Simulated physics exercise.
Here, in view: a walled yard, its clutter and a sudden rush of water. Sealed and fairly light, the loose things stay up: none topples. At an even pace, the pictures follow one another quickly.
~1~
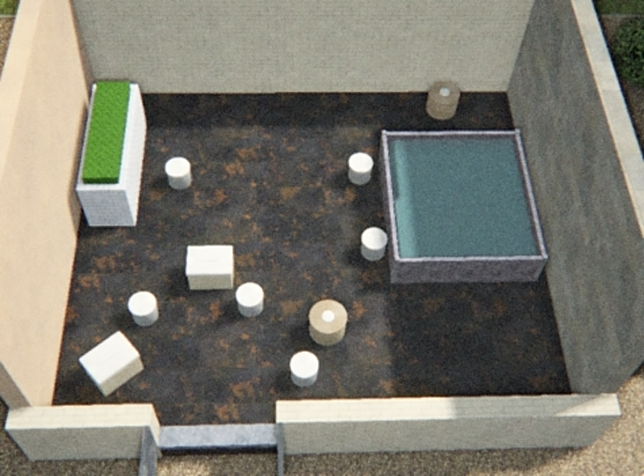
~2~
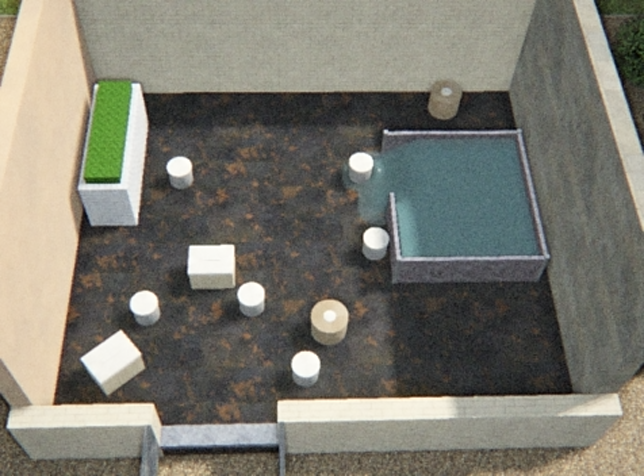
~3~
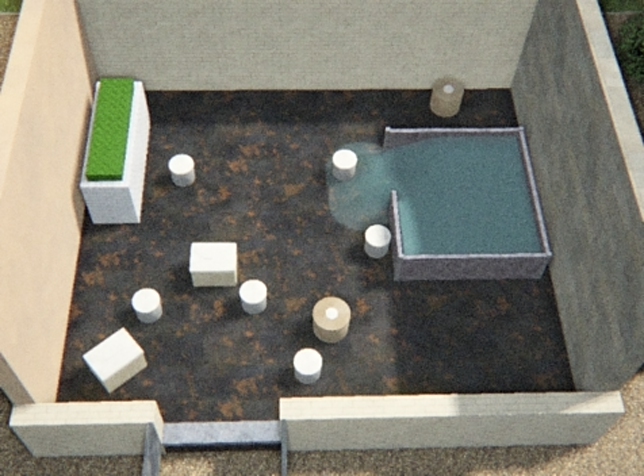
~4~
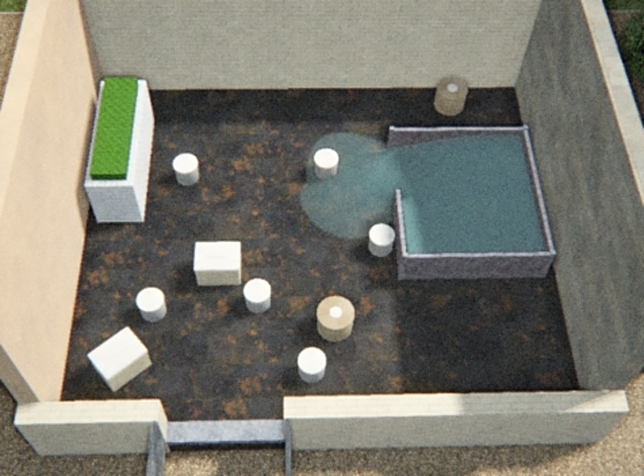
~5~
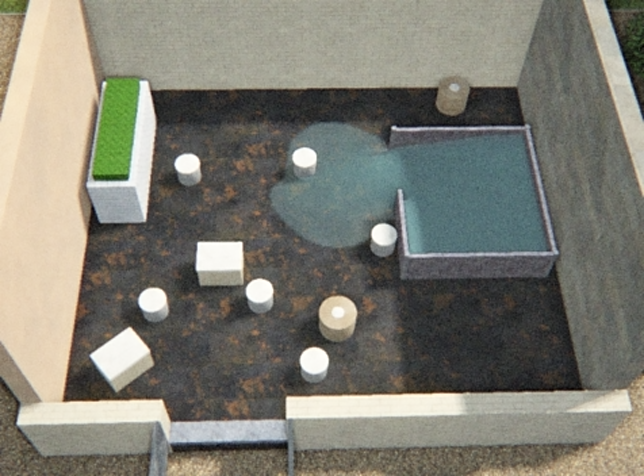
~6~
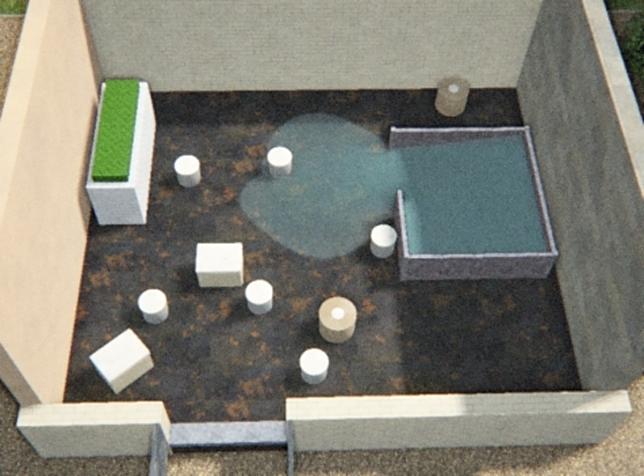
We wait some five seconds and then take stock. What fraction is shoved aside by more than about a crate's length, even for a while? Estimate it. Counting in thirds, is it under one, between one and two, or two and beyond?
Below a third.
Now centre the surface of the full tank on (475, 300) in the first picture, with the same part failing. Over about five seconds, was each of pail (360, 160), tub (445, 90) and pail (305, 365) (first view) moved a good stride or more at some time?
Not far, Not far, Not far.
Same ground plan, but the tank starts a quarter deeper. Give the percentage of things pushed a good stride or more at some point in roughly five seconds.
Around 50 in a hundred.
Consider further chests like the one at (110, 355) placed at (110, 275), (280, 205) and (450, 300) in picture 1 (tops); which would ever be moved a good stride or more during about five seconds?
Okay, in order the twins go a long way, a long way, nowhere much.
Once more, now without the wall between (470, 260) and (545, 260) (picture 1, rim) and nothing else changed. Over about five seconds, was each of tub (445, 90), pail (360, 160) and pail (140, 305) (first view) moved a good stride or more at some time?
Object by object: Short of it, short of it, covered the distance.
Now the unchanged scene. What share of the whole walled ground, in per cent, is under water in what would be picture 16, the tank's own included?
Roughly 50 %.
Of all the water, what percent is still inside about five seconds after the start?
Estimate: Roughly 100 %.
A moment on, 1 of 10 are well off their spots; 0 afloat.
Next, 1 of 10 are well off their spots; 2 afloat.
Later, 1 of 10 are well off their spots; 2 afloat.
In the end, 2 of 10 are well off their spots, and 2 have been at some point; 3 afloat.
